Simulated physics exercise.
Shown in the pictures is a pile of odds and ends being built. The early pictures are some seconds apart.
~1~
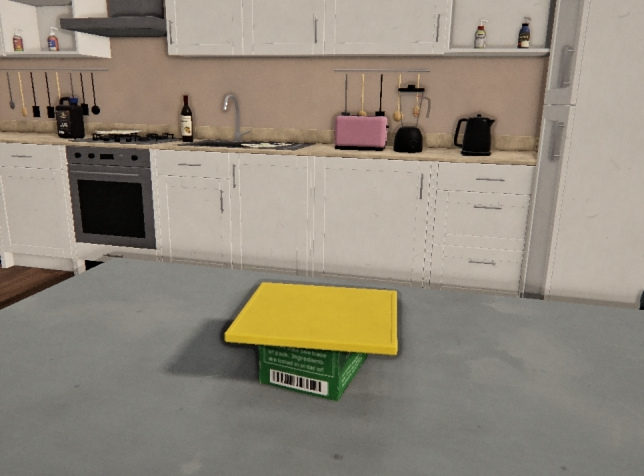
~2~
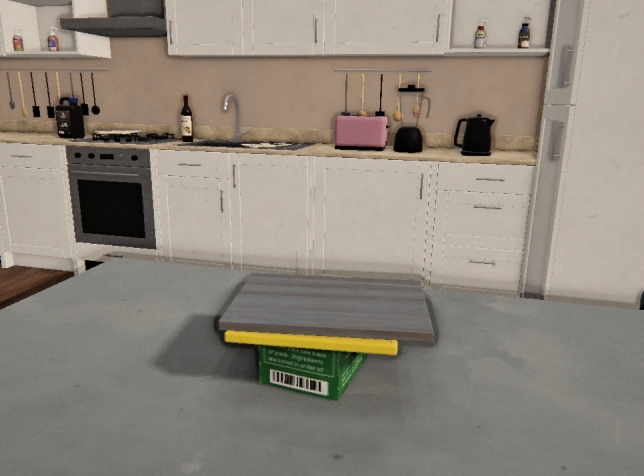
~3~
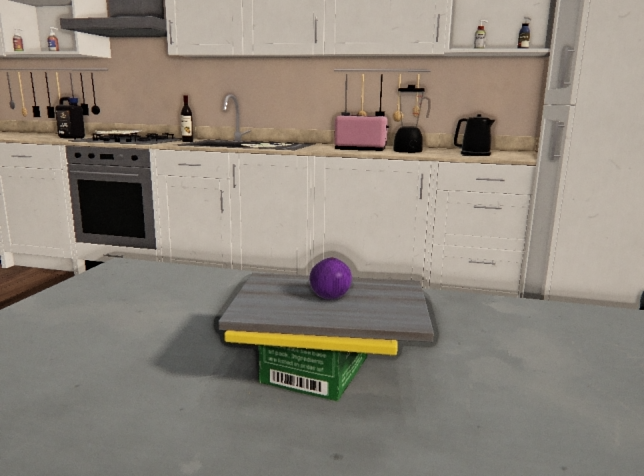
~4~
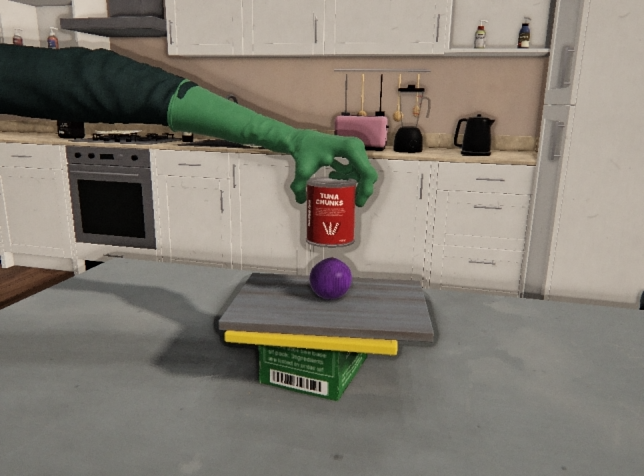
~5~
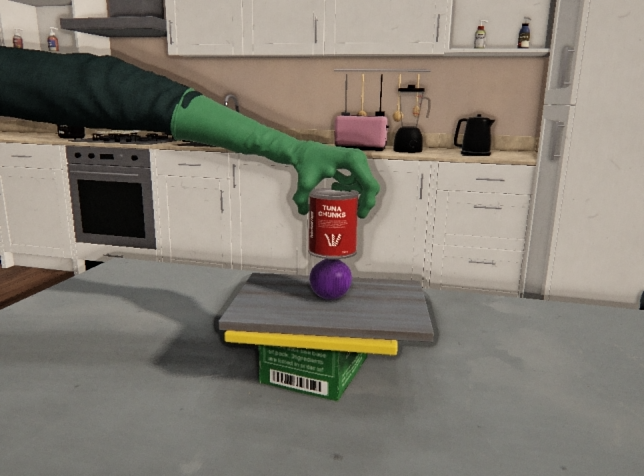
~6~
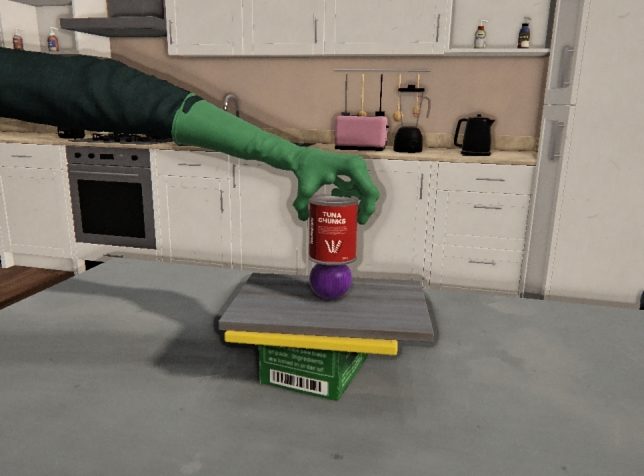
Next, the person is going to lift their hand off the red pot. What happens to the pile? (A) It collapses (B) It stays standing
Answer: A.
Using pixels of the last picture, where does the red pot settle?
Roughly pixel (595, 381) in the last picture.
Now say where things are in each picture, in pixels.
In the first picture, the last thing is not in view yet.
In the second picture, the last thing is not in view yet; green box (317, 343).
In the third picture, the last thing is not in view yet; grey board (330, 303).
In the fourth picture, on its way; red pot (331, 211); green box (317, 343).
In the fifth picture, on its way; red pot (333, 223); grey board (330, 303).
In the sixth picture, in place under the hand; red pot (333, 229); green box (317, 343).
Then, 0.60 s on from there, red pot now fallen.
Then, 0.80 s on from there, things are still on the move.
Then, 1.00 s on from there, as before.
In the end, fallen, red pot; the other 4 unmoved. At the end, from the last picture's camera, red pot near (595, 381). The pile comes apart.
